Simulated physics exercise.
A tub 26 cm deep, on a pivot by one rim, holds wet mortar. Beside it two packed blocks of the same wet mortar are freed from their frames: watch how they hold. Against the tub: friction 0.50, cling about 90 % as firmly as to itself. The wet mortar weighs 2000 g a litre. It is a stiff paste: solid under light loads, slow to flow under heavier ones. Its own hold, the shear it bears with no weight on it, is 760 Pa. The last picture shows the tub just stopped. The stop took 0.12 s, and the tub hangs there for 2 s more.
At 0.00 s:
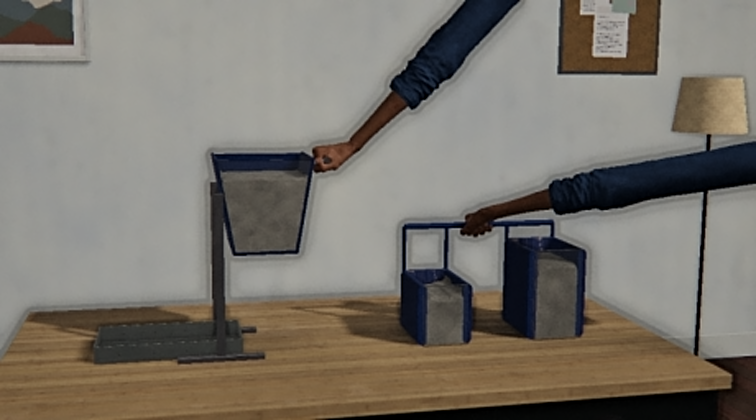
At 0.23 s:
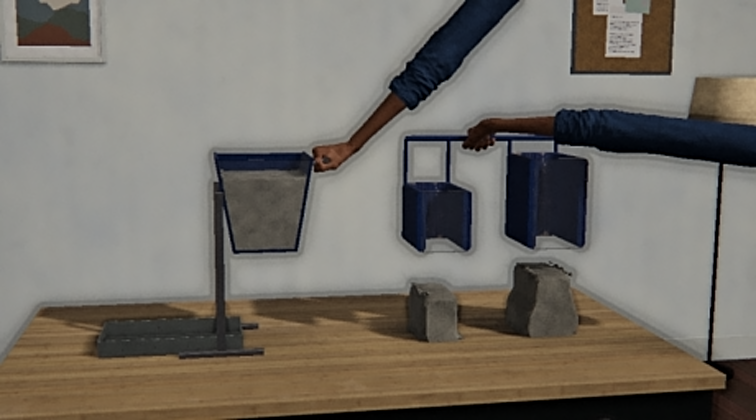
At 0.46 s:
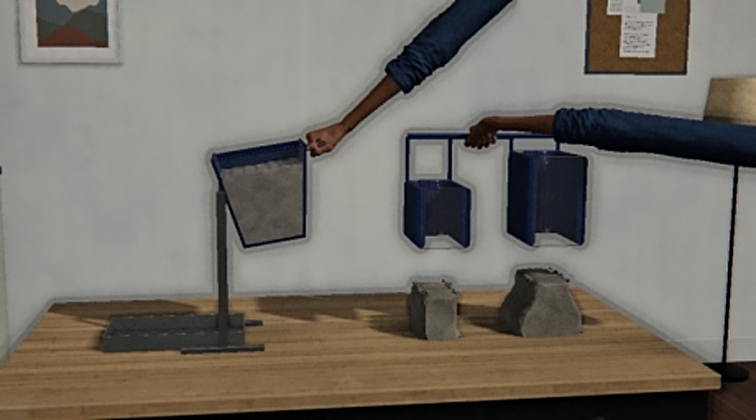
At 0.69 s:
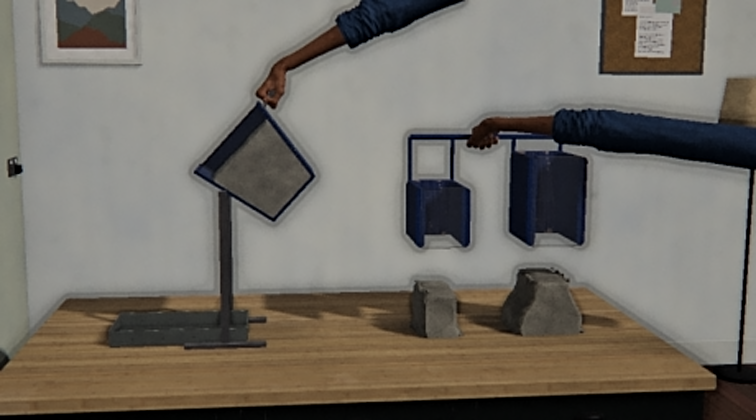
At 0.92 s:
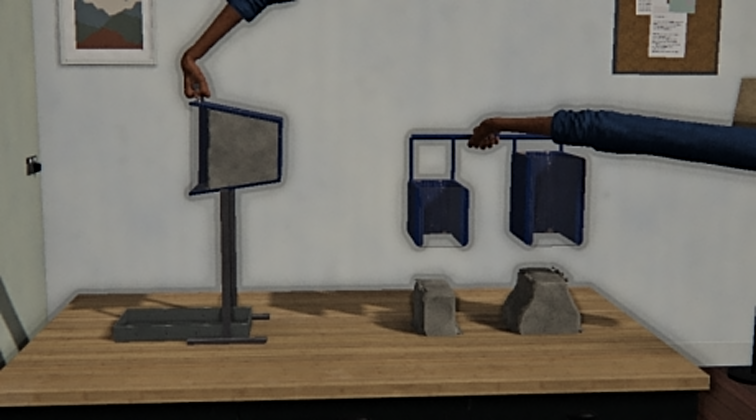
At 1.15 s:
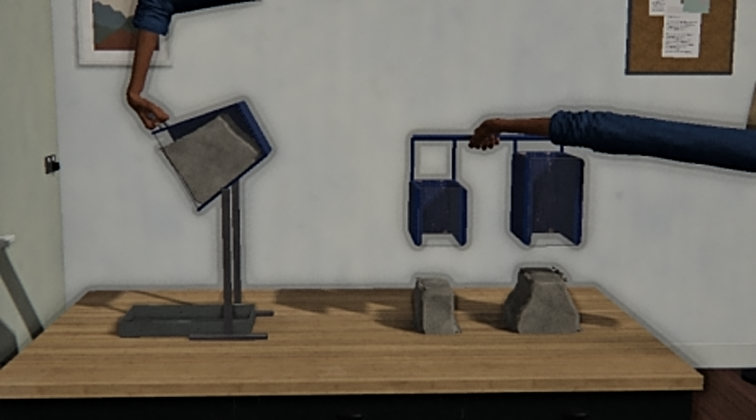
The footage shows one hand lifting a blue double frame off two grey blocks on a wooden table, the larger slumping slightly, before another hand swings a tub of grey material leftward on its stand until its open side faces down-left.
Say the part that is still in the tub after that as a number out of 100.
About 0 %.
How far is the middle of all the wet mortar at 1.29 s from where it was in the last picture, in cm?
Some 14 cm.
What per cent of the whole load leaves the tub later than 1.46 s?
About 0 %.
By 1.29 s, the tub is at 119 degrees and holds 46 %.
By 1.46 s, the tub is at 119 degrees and holds 0 %.
By 1.63 s, the tub is at 119 degrees and holds 0 %.
By 1.80 s, the tub is at 119 degrees and holds 0 %.
By 3.15 s, at the end, the tub is at 119 degrees and holds 0 %.
